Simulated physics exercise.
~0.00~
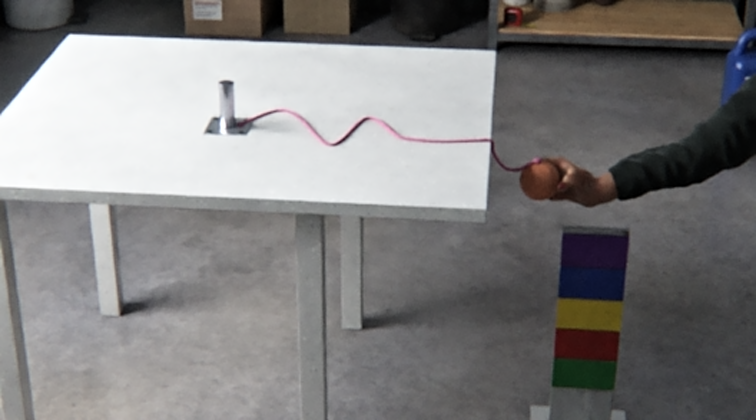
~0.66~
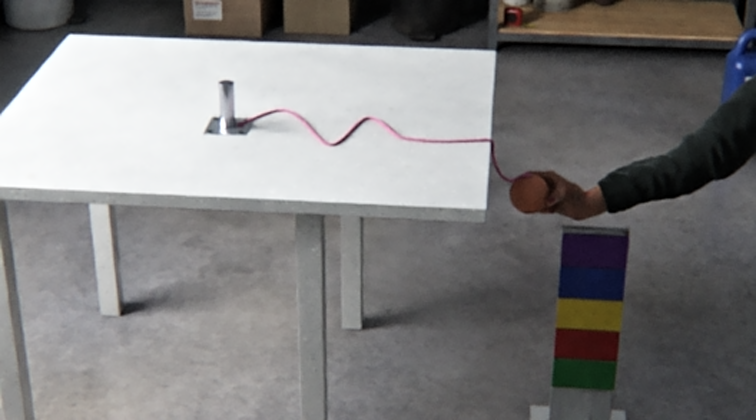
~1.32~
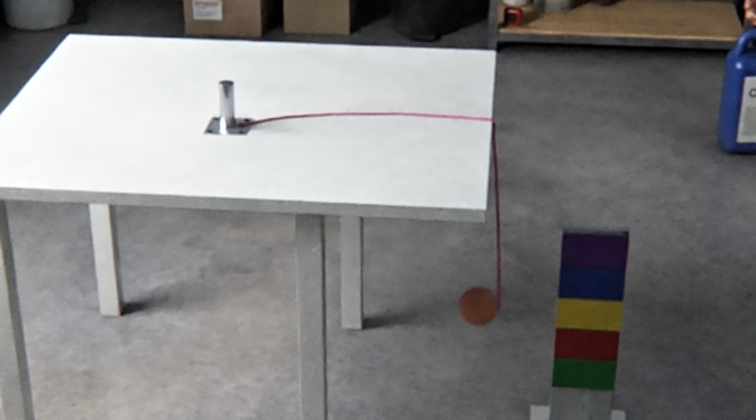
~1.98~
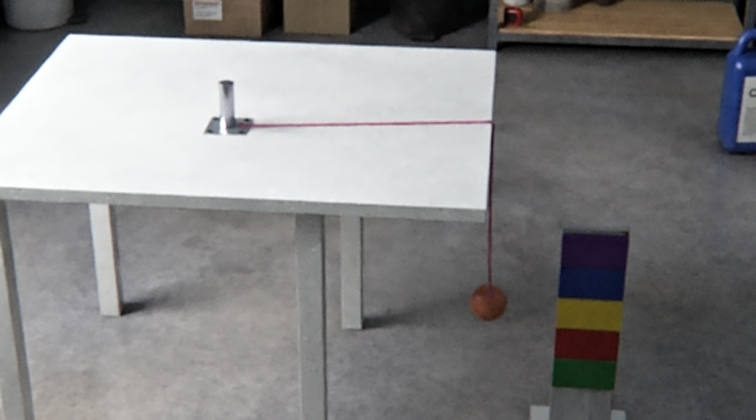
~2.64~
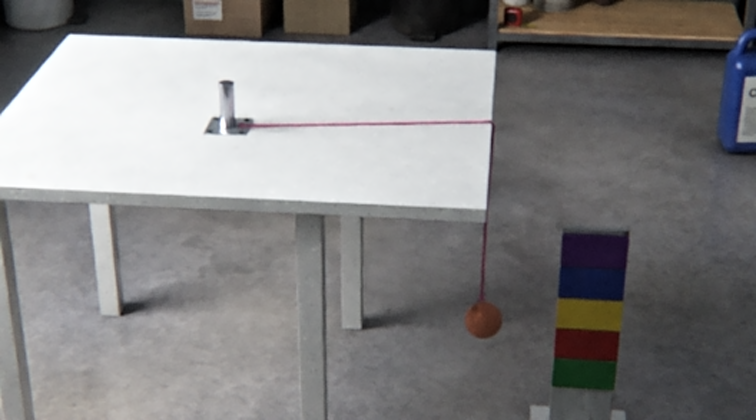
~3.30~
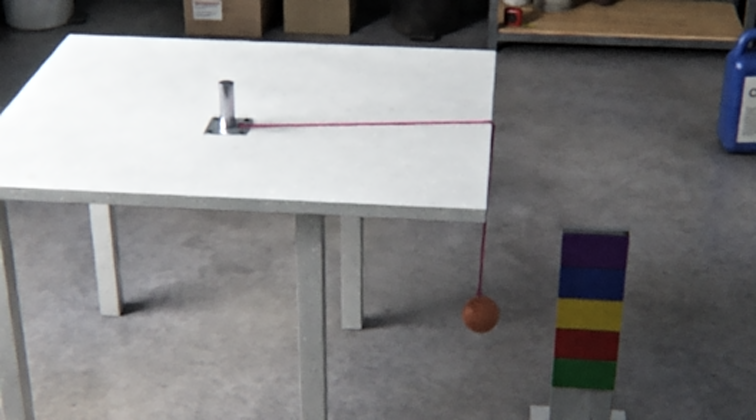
To begin with, a hand holds an orange just off the right edge of a white table, with a reddish shoelace running in loose waves from it to a bolted metal post. The hand shifts slightly left and down, then lets go and leaves the view. The orange drops beside the table and the lace straightens across the top, bending down over the edge. The orange swings slightly right, then dips a little lower and rises a touch. Finally it hangs on the taut lace left of the striped board, around its yellow and red bands.
